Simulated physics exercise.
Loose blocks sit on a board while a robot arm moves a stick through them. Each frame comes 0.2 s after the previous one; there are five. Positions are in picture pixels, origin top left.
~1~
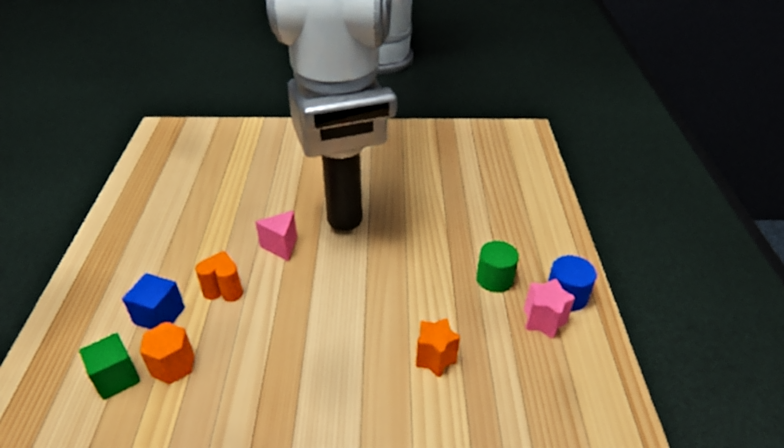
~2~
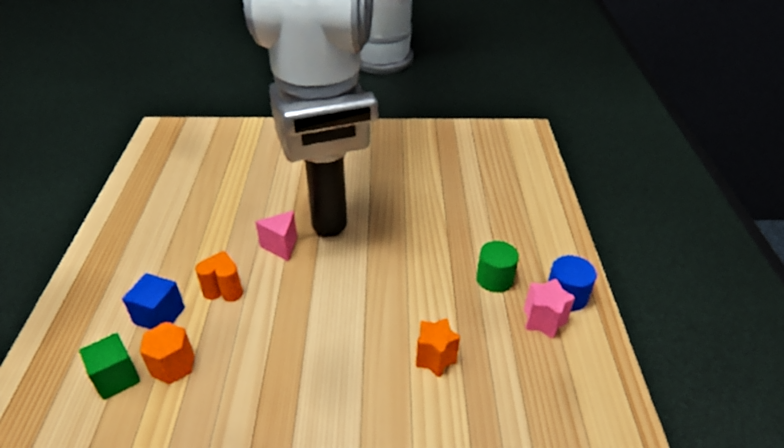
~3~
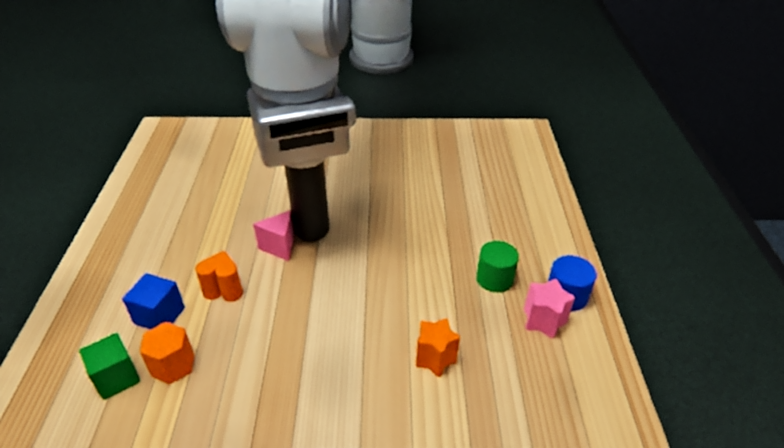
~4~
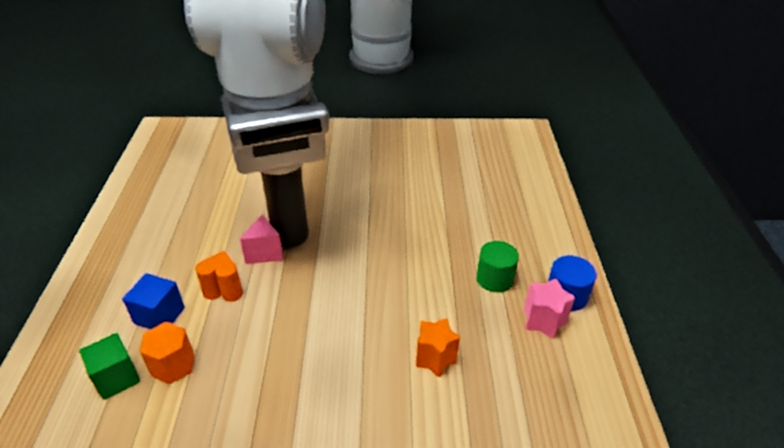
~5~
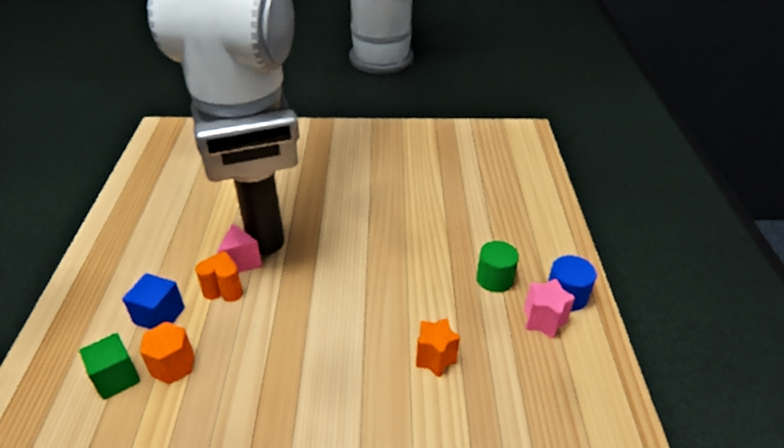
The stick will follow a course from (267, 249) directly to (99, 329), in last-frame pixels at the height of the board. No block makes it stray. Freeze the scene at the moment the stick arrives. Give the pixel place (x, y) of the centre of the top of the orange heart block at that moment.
Its top middle: (207, 280).
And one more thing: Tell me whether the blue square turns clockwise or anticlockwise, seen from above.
If we look at it from overhead, the blue square pivots counter-clockwise.
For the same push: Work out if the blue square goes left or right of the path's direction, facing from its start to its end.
It goes left.
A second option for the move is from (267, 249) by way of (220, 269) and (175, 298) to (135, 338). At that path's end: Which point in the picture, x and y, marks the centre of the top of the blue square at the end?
I predict (85, 341).
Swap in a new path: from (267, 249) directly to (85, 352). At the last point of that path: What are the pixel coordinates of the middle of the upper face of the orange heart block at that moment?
Final place: (202, 286).
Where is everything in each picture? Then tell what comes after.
Stick's lower end (345, 220); green square (103, 353); blue square (149, 290); orange heart block (217, 264); pink triangle (278, 222), in the first frame.
Stick (330, 225); blocks still, in the second frame.
Stick (312, 230); pink triangle (276, 223), in the third frame.
Stick (291, 236); pink triangle (260, 229), in the fourth frame.
Stick (266, 243); green square (103, 353); blue square (149, 290); orange heart block (217, 265); pink triangle (235, 238), in the fifth frame.
On the path given first. One third of the way, stick (214, 268); orange heart block (209, 276), turned 30° anticlockwise; pink triangle (175, 259), turned 20° clockwise.
Two thirds of the way, stick (158, 294); blue square (131, 305), turned 20° anticlockwise; orange heart block (207, 280), turned 55° anticlockwise; pink triangle (117, 271), turned 60° clockwise.
At the end, stick (96, 323); green square (102, 360); blue square (115, 323), turned 55° anticlockwise; orange heart block (207, 280), turned 55° anticlockwise; pink triangle (94, 272), turned 100° clockwise.
